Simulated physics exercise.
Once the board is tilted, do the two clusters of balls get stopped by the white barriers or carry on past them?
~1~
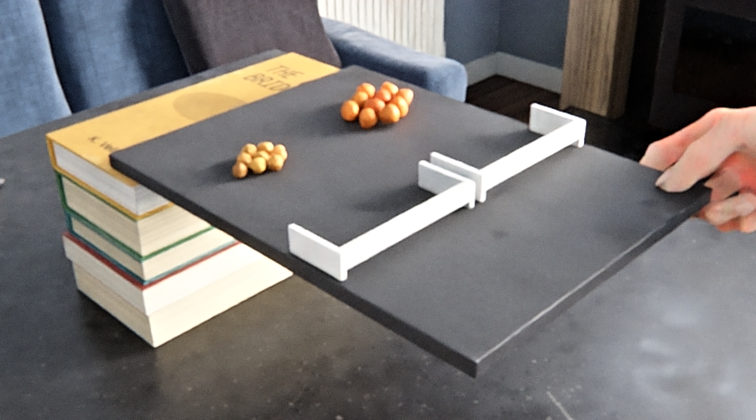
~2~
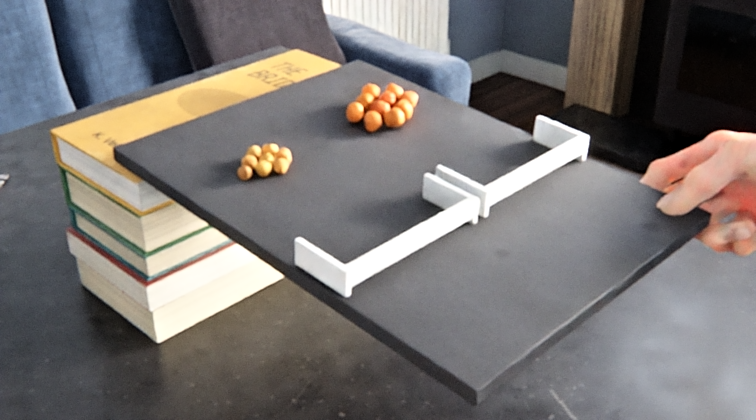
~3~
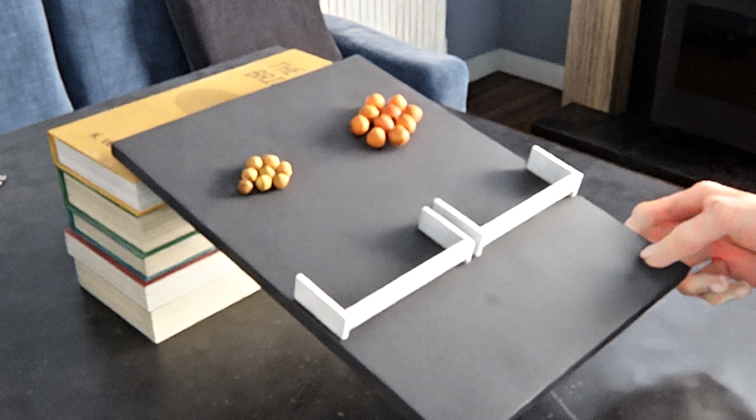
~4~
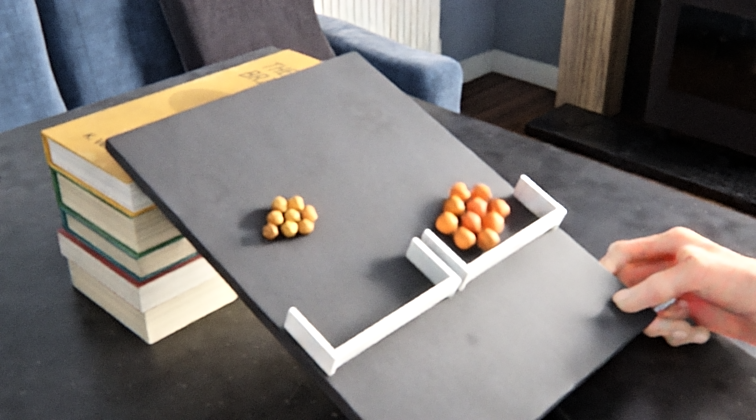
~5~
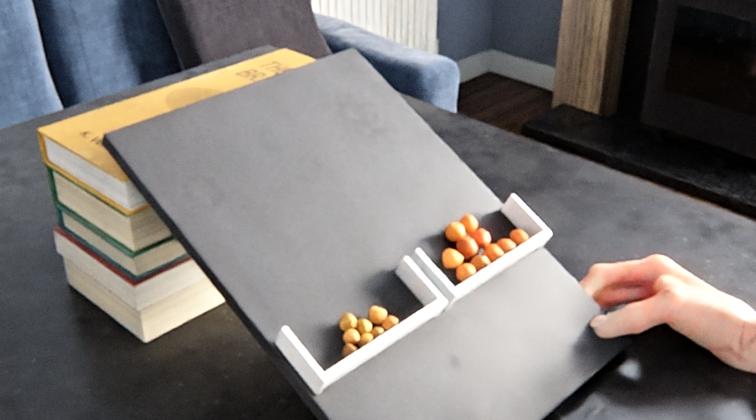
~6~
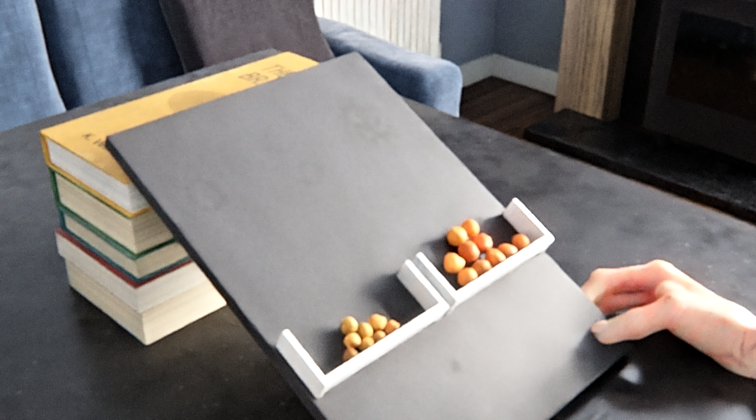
Both clusters are stopped by the white barriers. The orange balls and the smaller yellowish ones end up gathered behind them, and none get through.
